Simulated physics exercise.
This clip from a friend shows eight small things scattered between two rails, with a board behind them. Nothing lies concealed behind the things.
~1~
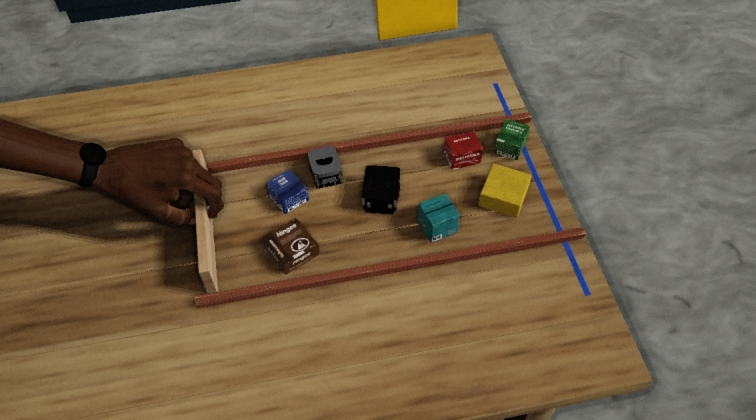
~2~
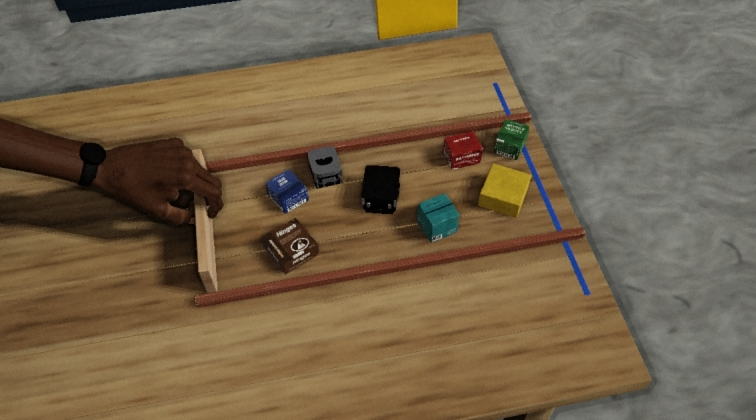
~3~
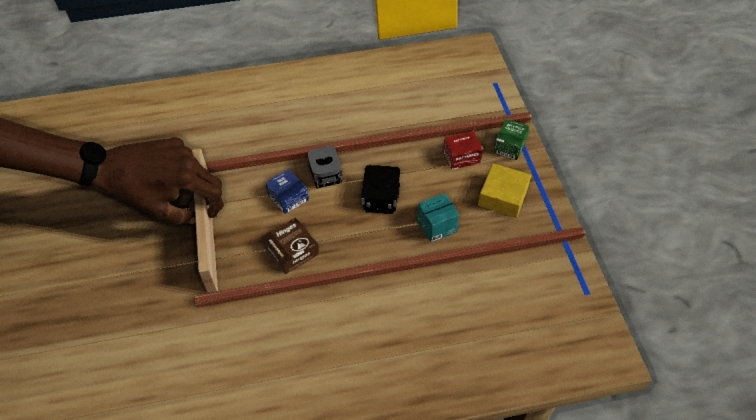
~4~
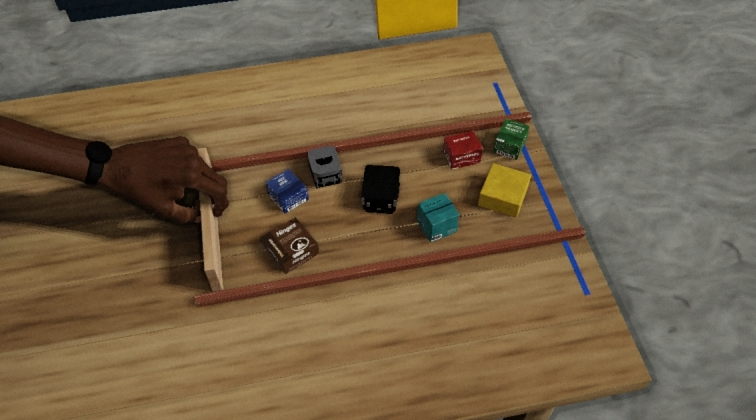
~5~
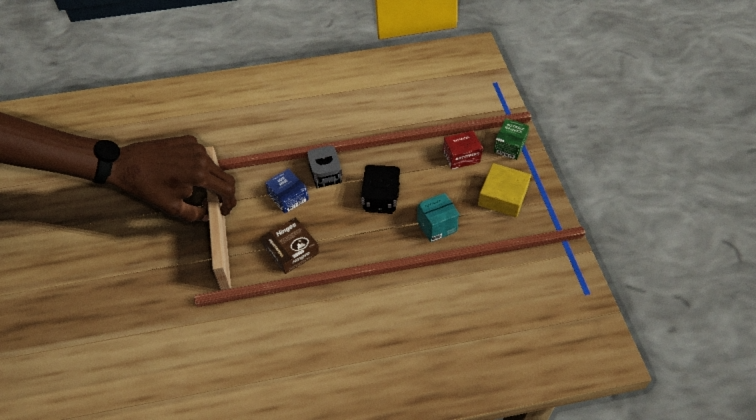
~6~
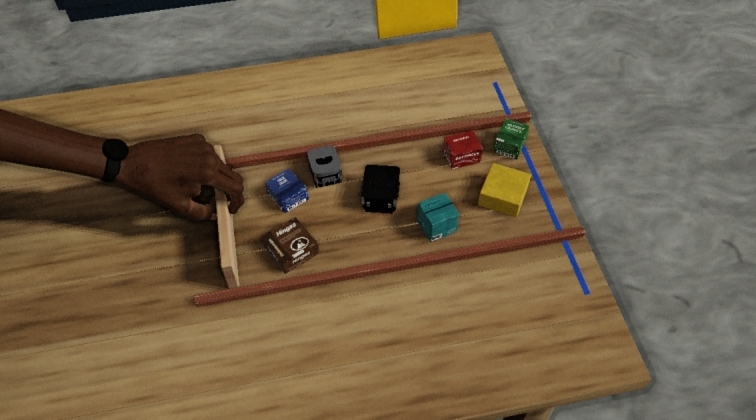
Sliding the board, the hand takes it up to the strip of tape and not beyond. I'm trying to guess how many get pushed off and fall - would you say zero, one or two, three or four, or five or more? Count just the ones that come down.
I would say five or more.
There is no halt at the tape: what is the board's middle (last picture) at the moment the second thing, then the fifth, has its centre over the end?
Roughly (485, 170) for the earlier crossing, roughly (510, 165) for the later one.
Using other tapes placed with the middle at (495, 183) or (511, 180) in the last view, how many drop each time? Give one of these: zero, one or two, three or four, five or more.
The falls would be just one or two; three or four.
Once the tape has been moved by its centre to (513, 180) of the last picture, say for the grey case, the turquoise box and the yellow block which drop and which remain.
In that case the grey case does not drop, the turquoise box tips off, the yellow block tips off.
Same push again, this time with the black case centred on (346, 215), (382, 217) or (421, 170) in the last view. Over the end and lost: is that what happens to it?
In the given order it drops away, drops away and drops away.
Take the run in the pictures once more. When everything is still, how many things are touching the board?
Contact count: 3.
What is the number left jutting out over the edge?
The total would be 3.
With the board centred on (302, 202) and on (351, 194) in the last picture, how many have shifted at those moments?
By the first moment it's 3, by the second it's 4.
A little later, none off yet; green box at rest near (511, 139); yellow block at rest near (504, 190); red box at rest near (462, 150).
Next, none off yet; green box shifted a little near (522, 133); yellow block shifted a little near (525, 190); red box shifted about its own width near (489, 137).
When it is over, the number that fall off is five or more; down, black case, turquoise box, red box, yellow block and green box.
